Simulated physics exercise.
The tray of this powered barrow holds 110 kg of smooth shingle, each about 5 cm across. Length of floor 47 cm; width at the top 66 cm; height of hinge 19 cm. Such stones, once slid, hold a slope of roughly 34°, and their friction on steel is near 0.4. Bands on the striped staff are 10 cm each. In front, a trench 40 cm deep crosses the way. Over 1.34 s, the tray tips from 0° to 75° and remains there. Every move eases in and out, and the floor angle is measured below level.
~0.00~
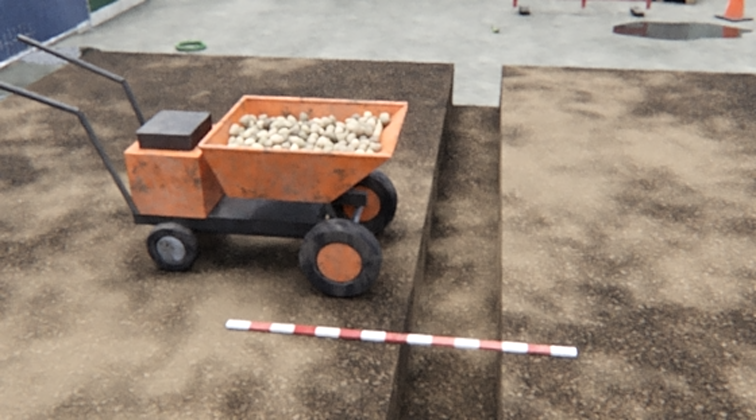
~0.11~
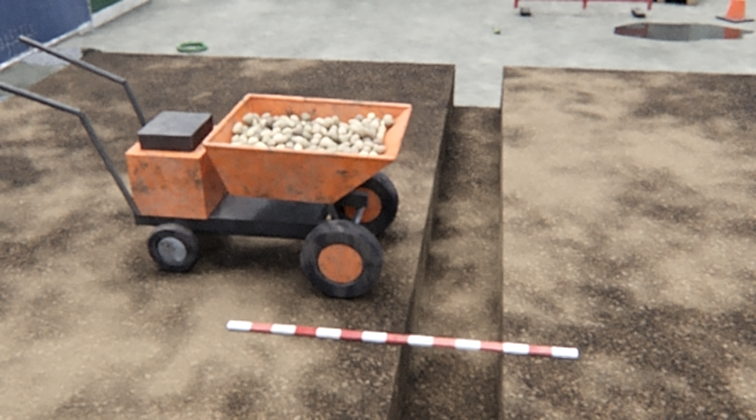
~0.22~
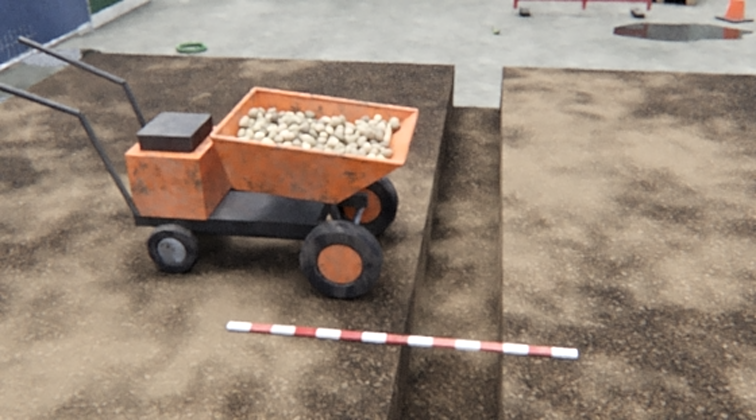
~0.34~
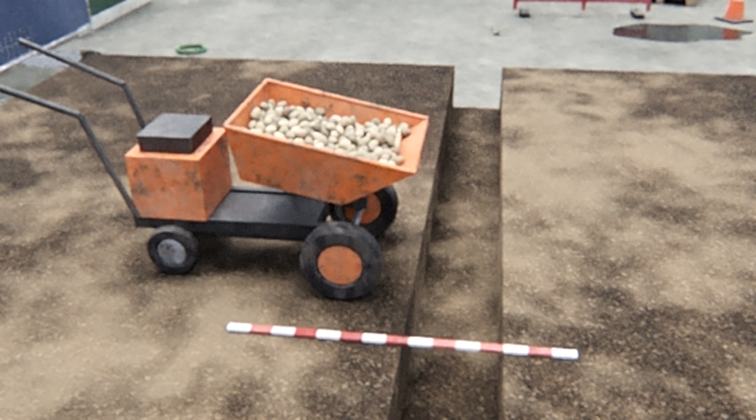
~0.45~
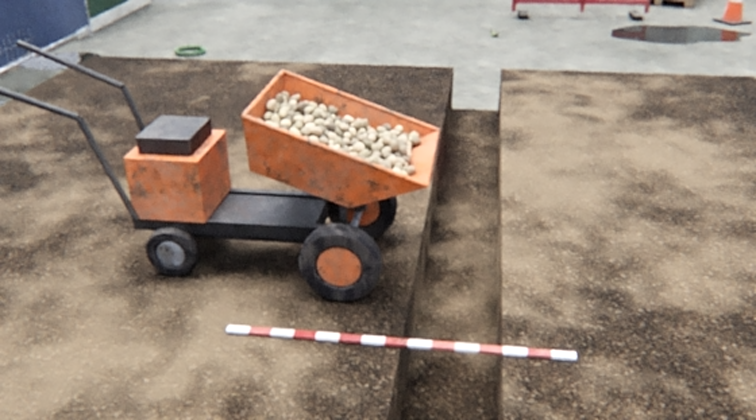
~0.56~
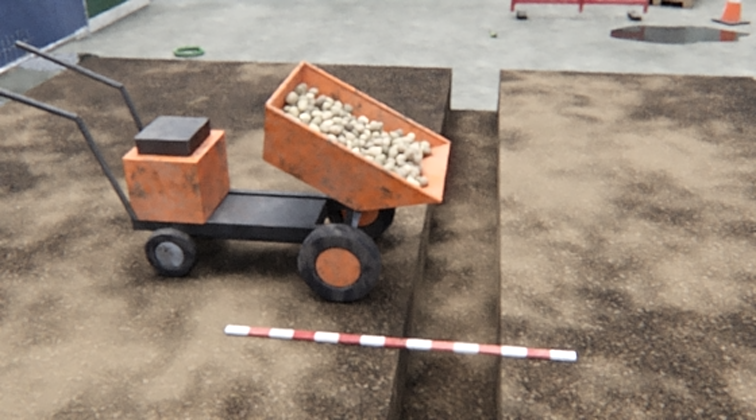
An orange barrow's tray of pale stones tilts steadily down toward the right beside a trench.
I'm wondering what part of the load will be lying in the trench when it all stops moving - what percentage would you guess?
I would guess about 51 per cent.
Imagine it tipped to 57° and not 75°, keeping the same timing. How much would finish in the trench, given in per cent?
About 50 per cent would end up in the trench.
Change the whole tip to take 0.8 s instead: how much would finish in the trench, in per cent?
Then some 45 per cent would.
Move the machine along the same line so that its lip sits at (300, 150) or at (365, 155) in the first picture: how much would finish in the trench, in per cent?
Roughly 90 per cent, then 90 per cent.
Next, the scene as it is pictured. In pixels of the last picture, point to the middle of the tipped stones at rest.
Their middle is at about (494, 320).
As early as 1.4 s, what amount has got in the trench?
I'd put it near 40 per cent.
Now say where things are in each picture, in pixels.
In the first picture, lip at (390, 157), floor tilted 0°, highest stones at (326, 127).
In the second picture, the tray is at 1°, its lip at (394, 159); the top of the load is at (322, 127); the stones move at 0.2 m/s on average.
In the third picture, lip at (402, 164), floor tilted 6°, highest stones at (281, 123); the stones move at 0.4 m/s on average.
In the fourth picture, the tray is at 12°, its lip at (415, 173); the top of the load is at (274, 114); the stones move at 0.5 m/s on average.
In the fifth picture, the tray is at 20°, its lip at (428, 186); the top of the load is at (284, 106); the stones move at 0.6 m/s on average.
In the sixth picture, the tray is at 28°, its lip at (441, 201); the top of the load is at (301, 98); the stones move at 0.7 m/s on average.
After 1.0 s the floor is at 64°; 98 % in the tray, 2 % in the trench; the foremost stones are at (483, 244).
After 1.4 s the floor is at 75°; 21 % in the tray, 38 % in the trench, 41 % past the trench; the foremost stones are at (606, 272).
After 1.8 s the floor is at 75°; 0 % in the tray, 50 % in the trench, 50 % past the trench; the foremost stones are at (686, 287).
After 3.7 s the floor is at 75°; 0 % in the tray, 51 % in the trench, 49 % past the trench; the foremost stones are at (720, 289).
